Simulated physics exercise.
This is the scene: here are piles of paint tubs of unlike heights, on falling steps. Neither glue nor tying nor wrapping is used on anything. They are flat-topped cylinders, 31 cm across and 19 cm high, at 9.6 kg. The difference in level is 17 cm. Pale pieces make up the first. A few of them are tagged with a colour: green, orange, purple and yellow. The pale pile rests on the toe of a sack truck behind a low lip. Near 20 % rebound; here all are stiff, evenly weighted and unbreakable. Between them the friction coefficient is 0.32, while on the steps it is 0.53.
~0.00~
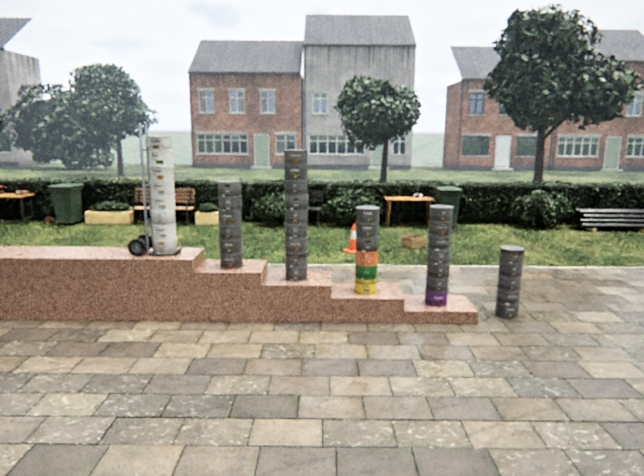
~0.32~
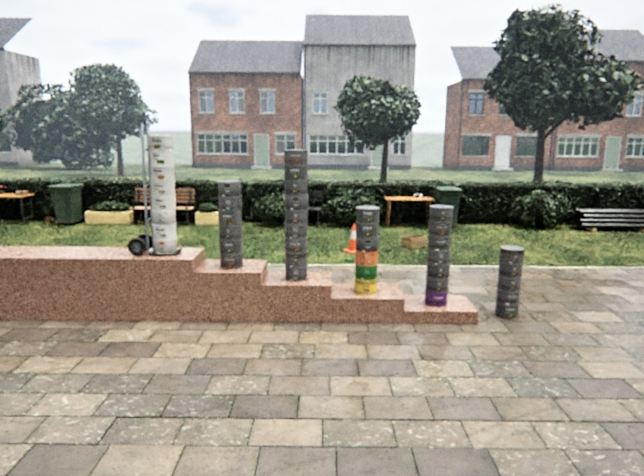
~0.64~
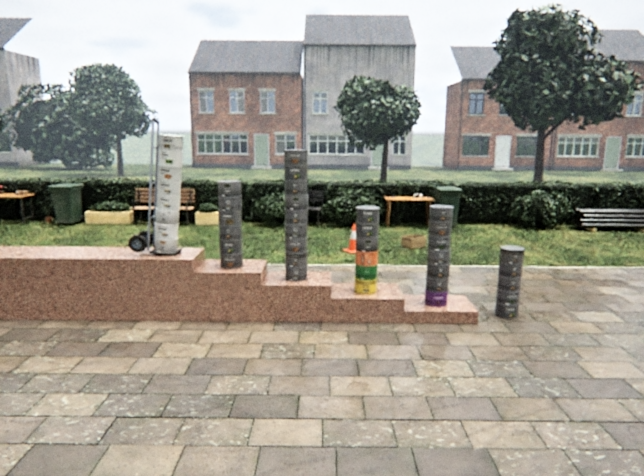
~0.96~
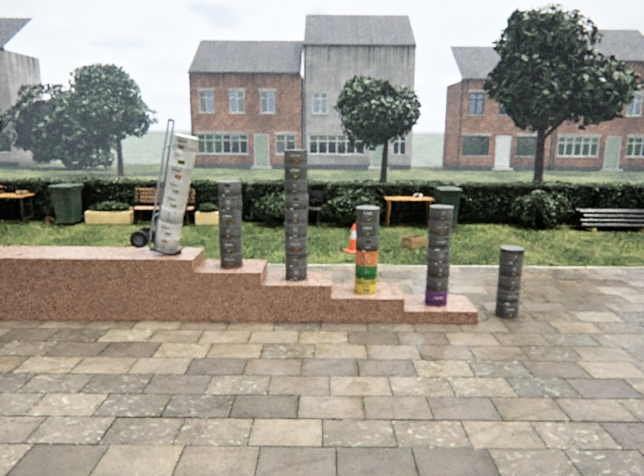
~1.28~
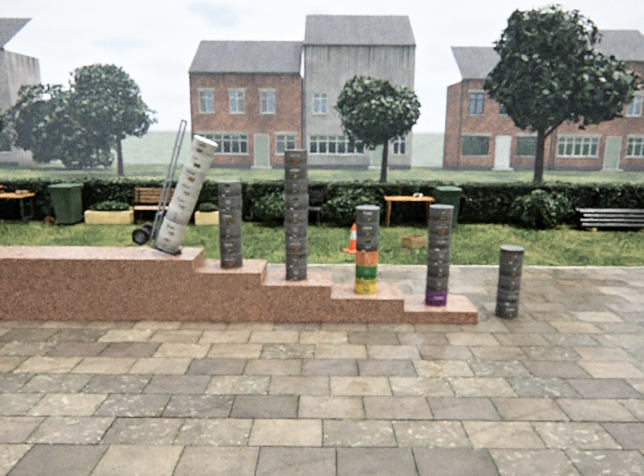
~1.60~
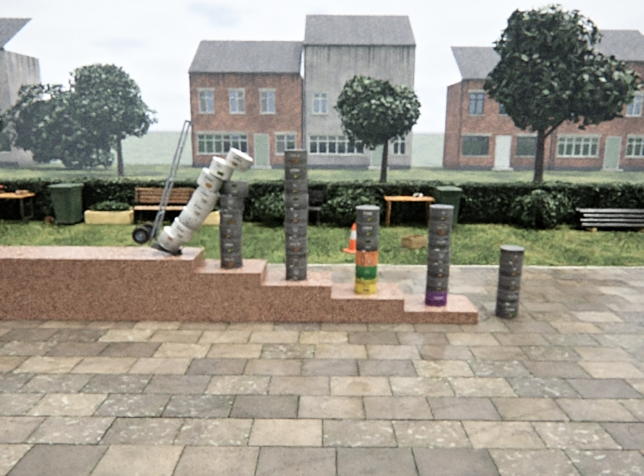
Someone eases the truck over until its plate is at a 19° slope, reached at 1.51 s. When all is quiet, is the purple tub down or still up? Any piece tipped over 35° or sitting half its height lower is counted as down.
Once everything settles, it is still up.
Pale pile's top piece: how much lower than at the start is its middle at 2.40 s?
I'd put it at close to 150 cm below where it started.
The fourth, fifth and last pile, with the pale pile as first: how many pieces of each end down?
Fourth 5, fifth 6, last 3.
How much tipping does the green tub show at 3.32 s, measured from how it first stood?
It sits at about 40 degrees.
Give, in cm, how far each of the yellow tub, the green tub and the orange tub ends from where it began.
Yellow 0, green 120, orange 120.
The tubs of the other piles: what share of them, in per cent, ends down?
Roughly 80 percent.
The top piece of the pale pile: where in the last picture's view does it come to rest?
In the last view it ends up close to (278, 269).
Around 2.40 s, 8 of the pale pile down; 6 of the 33 other tubs down; purple tub unmoved.
Around 3.32 s, 7 of the pale pile down; 19 of the 33 other tubs down; purple tub unmoved; green tub tipped 39°.
Around 4.24 s, 7 of the pale pile down; 24 of the 33 other tubs down; purple tub unmoved; orange tub on its side.
Around 5.14 s, 7 of the pale pile down; 27 of the 33 other tubs down; purple tub unmoved; green tub on its side.
Finally (5.6 s), 7 of the pale pile down; 27 of the 33 other tubs down; purple tub unmoved; green tub on its side; orange tub on its side. Seen by the last camera, middles, purple tub near (436, 296), green tub near (443, 320).
